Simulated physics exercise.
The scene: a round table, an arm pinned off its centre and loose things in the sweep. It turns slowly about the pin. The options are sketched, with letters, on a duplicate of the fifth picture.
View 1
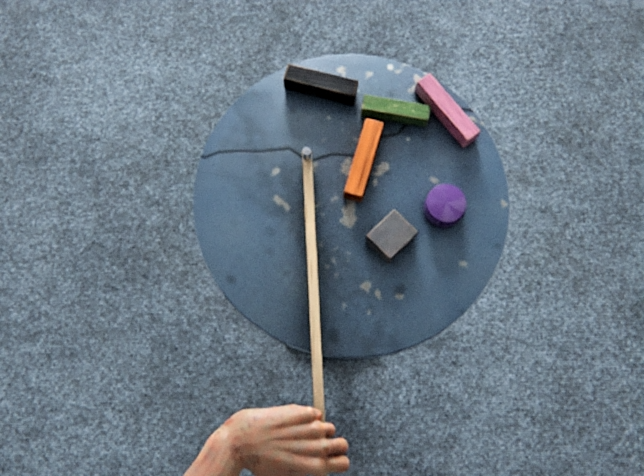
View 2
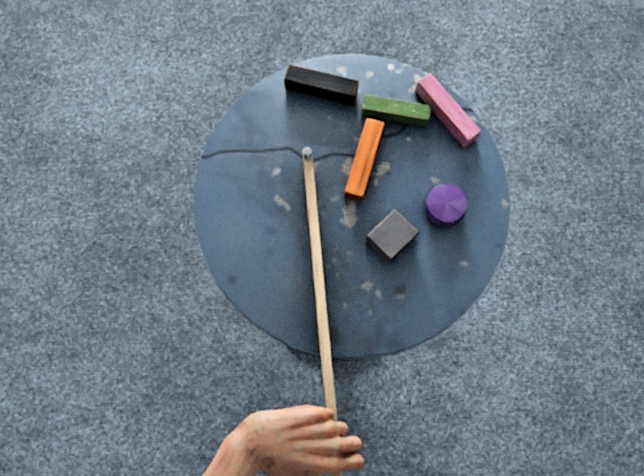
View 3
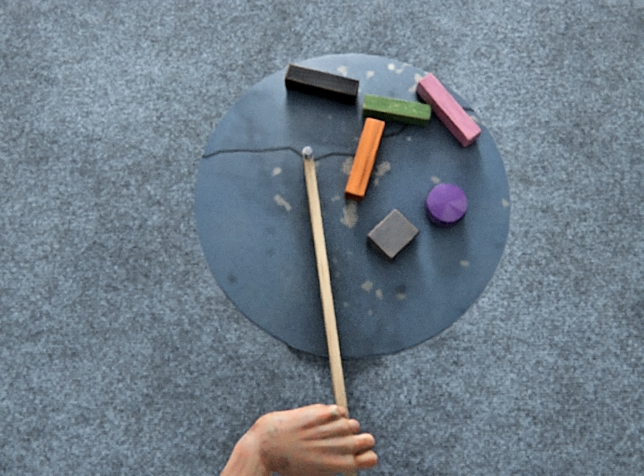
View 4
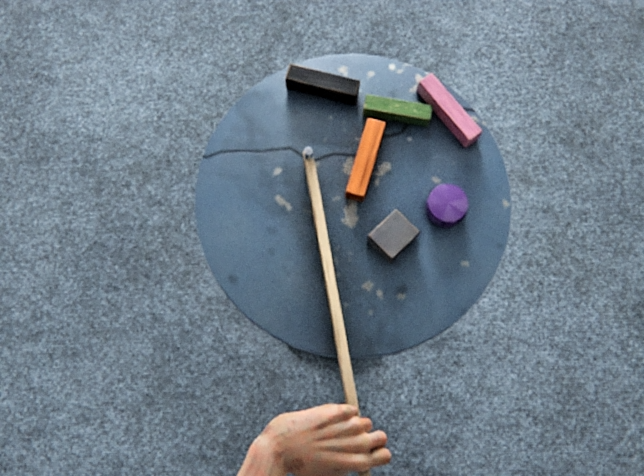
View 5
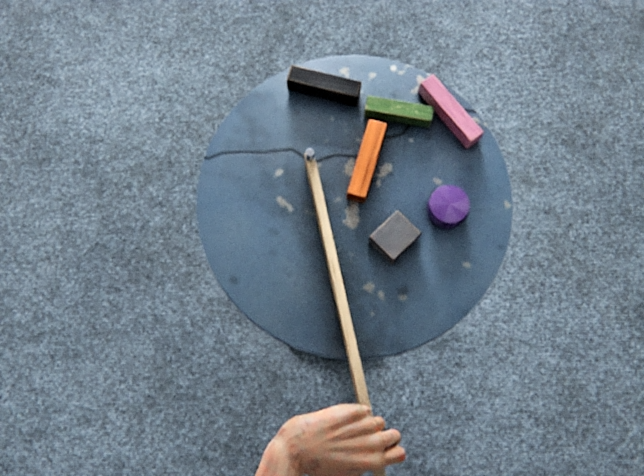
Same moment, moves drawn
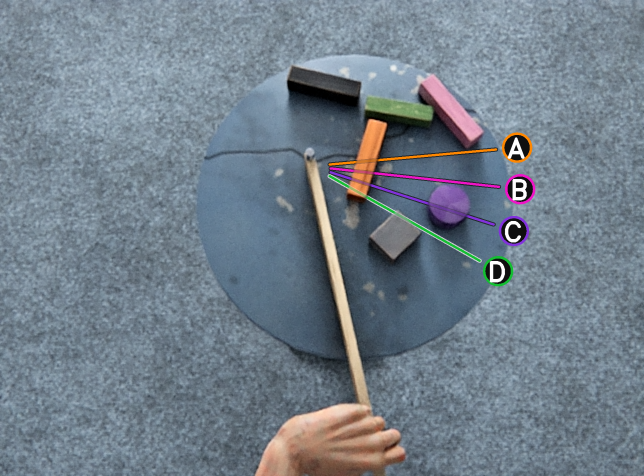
A hand at the bottom holds the end of a pale wooden stick pinned near the upper middle of a round, dark blue-grey table, seen from directly above on mottled grey carpet. Black, green, pink and orange bars lie across the top and upper right, with a grey block and purple disc below them. The hand slowly swings the stick's lower end a short way right, while the pieces barely shift.
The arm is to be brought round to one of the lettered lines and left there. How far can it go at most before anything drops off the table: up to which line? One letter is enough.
It can go as far as A.
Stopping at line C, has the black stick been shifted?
By then, no.
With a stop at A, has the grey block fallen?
No.
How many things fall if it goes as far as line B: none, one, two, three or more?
By then, none.
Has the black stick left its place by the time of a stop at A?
No.
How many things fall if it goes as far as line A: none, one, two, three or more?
The count is none.
On the copy, A at (413, 157); B at (414, 178); C at (411, 198); D at (404, 218).
On A. First, arm (385, 234); grey block (404, 229); pink bar (450, 111).
Then, arm (414, 188); green bar (403, 103); purple tin (464, 187).
Finally, arm (417, 149); pink bar (453, 94); purple tin (473, 130); nothing has fallen.
By contrast, B is safe but short; C is safe but short; D is safe but short.
